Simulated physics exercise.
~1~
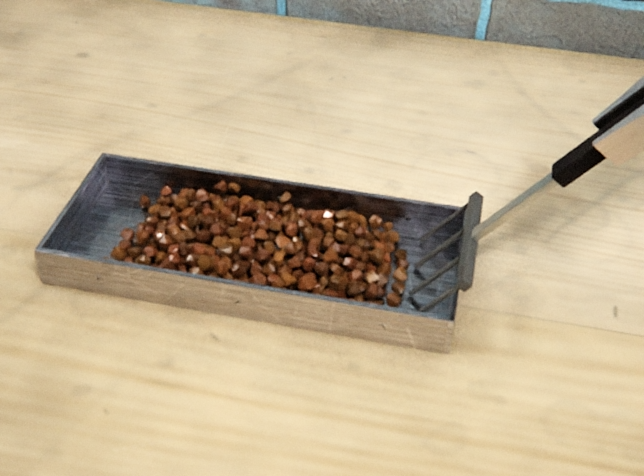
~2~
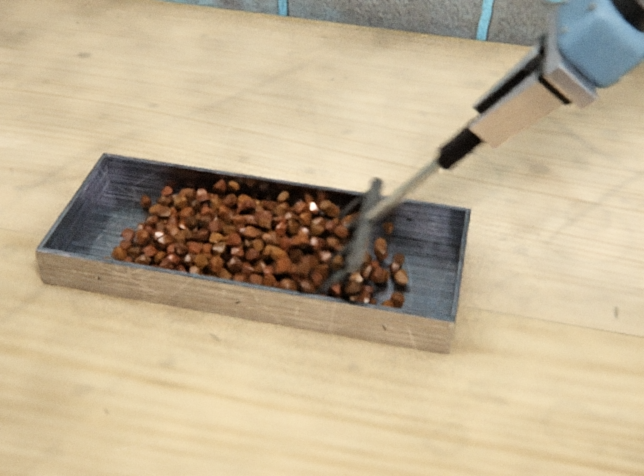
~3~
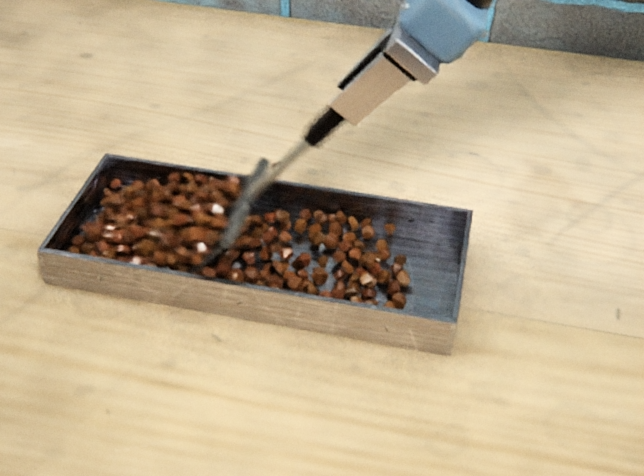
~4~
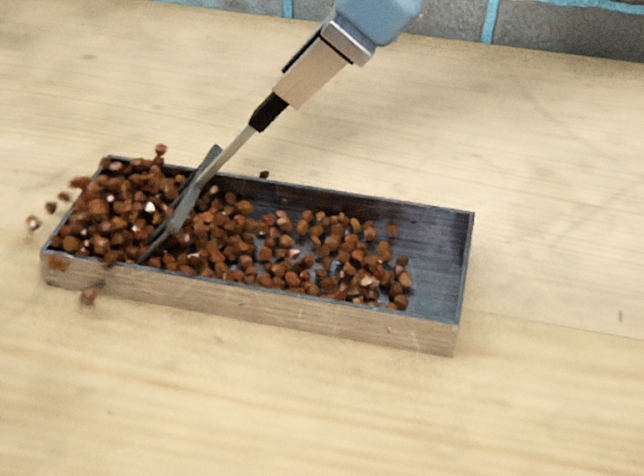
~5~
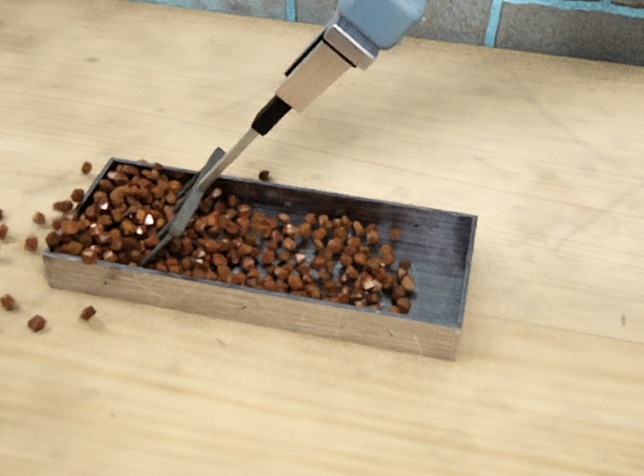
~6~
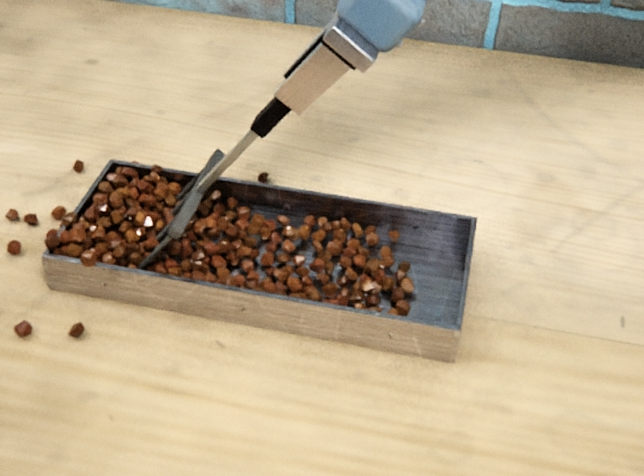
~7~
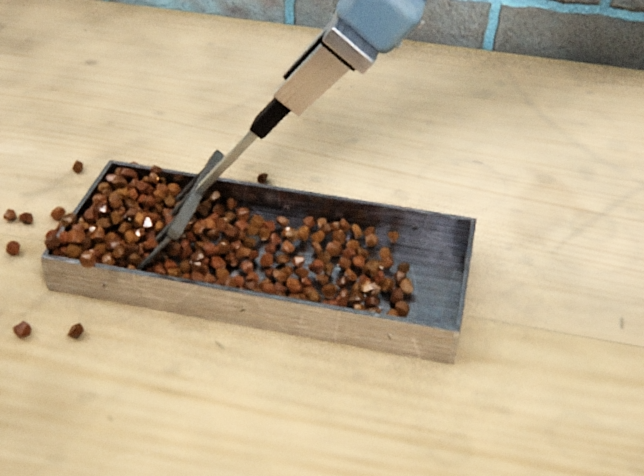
A long, shallow grey tray holding a heap of reddish-brown pet food pellets sits on a pale wooden table, seen from above at a slight angle, with grey bricks and blue joints behind. A robot arm with a blue joint holds a dark rake at the tray's right end. The rake sweeps left through the pellets, pushing many of them into a pile against the left end. Several spill over the rim and tumble onto the table. The rake stops in the left part of the tray, with most pellets still inside and a few scattered outside.
